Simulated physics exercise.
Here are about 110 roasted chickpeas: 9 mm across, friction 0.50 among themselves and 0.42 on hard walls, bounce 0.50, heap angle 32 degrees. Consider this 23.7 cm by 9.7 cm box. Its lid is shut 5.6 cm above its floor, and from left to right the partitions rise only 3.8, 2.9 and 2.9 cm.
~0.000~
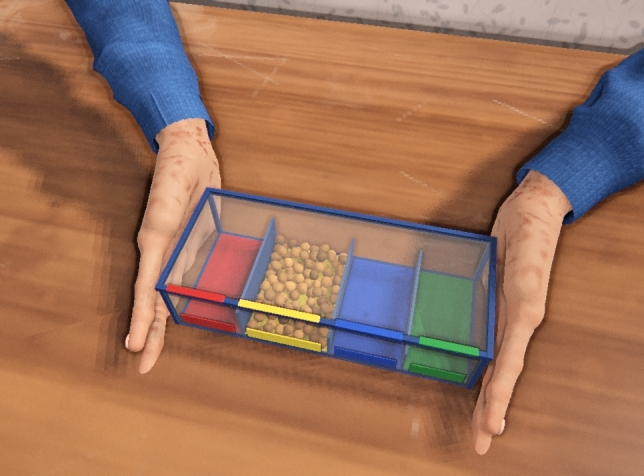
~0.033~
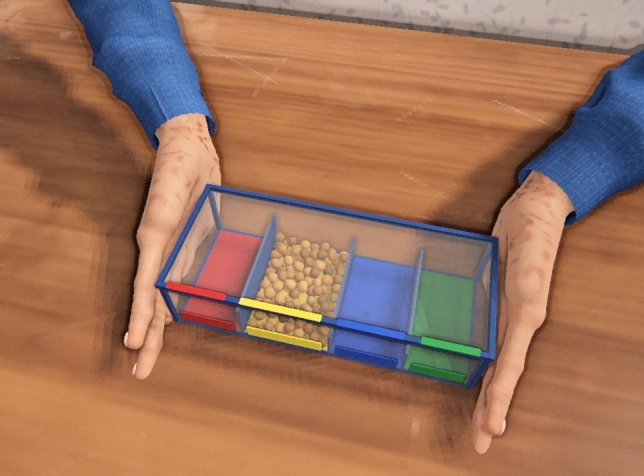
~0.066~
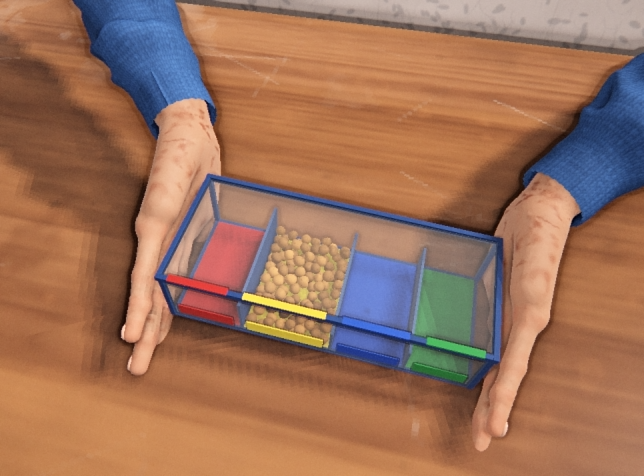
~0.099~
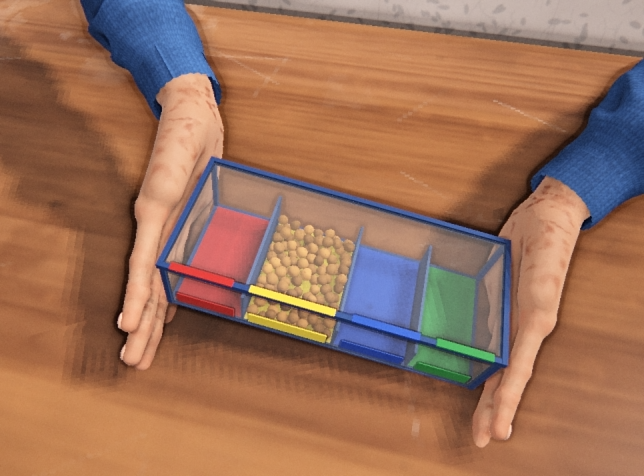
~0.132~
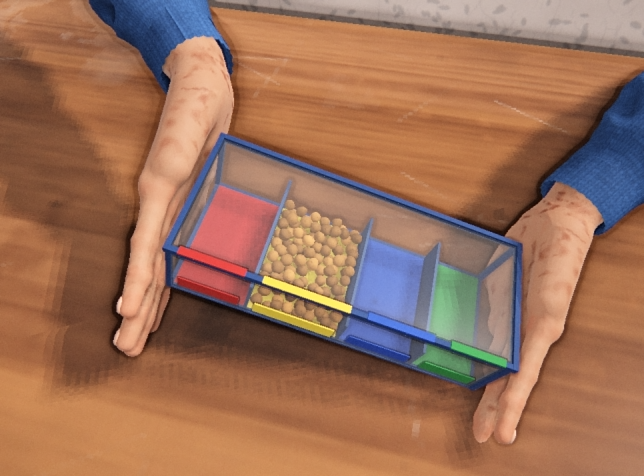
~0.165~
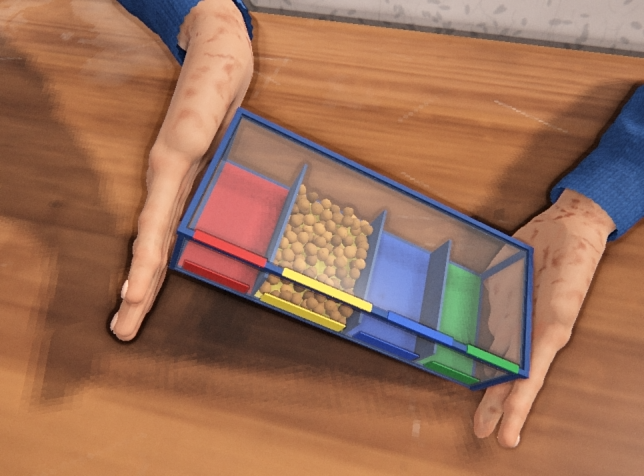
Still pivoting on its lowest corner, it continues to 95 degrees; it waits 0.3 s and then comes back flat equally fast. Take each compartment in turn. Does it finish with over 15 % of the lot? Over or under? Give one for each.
Red under; blue under; green over; yellow under.
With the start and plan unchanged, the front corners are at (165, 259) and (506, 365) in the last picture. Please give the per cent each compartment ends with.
In the end red holds 0 %, blue holds 5 %, green holds 75 % and yellow holds 20 %.
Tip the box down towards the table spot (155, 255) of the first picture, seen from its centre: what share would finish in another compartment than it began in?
The share comes to about 45 in a hundred.
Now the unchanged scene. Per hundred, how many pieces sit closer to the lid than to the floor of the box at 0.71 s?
Close to 70 in a hundred.
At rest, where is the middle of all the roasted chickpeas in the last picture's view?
Est. centre at rest: (448, 340) px.
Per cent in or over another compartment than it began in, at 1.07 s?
Some 95 percent.
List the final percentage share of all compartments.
Red: 0 %, blue: 5 %, green: 90 %, yellow: 5 %.
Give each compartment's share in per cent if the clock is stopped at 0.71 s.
Red 0; blue 10; green 70; yellow 20.
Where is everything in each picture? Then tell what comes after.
The first picture shows box tilt 0 degrees, front corners at (162, 286) and (486, 354); yellow 100 %.
The second picture shows box tilt 1 degrees, front corners at (162, 283) and (488, 354).
The third picture shows box tilt 4 degrees, front corners at (162, 276) and (493, 356), lowest corner right front.
The fourth picture shows box tilt 9 degrees, front corners at (164, 263) and (501, 360), lowest corner right front.
The fifth picture shows box tilt 16 degrees, front corners at (171, 246) and (511, 365), lowest corner right front.
The sixth picture shows box tilt 24 degrees, front corners at (186, 230) and (522, 371), lowest corner right front; yellow 100 %. Its pace works out near 230 degrees a second.
Then, at 0.71 s, tilt 95 degrees; blue 10 %, green 70 %, yellow 20 %.
After 1.07 s, tilt 55 degrees; blue 5 %, green 90 %, yellow 5 %.
Then, at 1.52 s, tilt 0 degrees; blue 5 %, green 90 %, yellow 5 %.
In the end, at 1.8 s, red 0 %, blue 5 %, green 90 %, yellow 5 %.
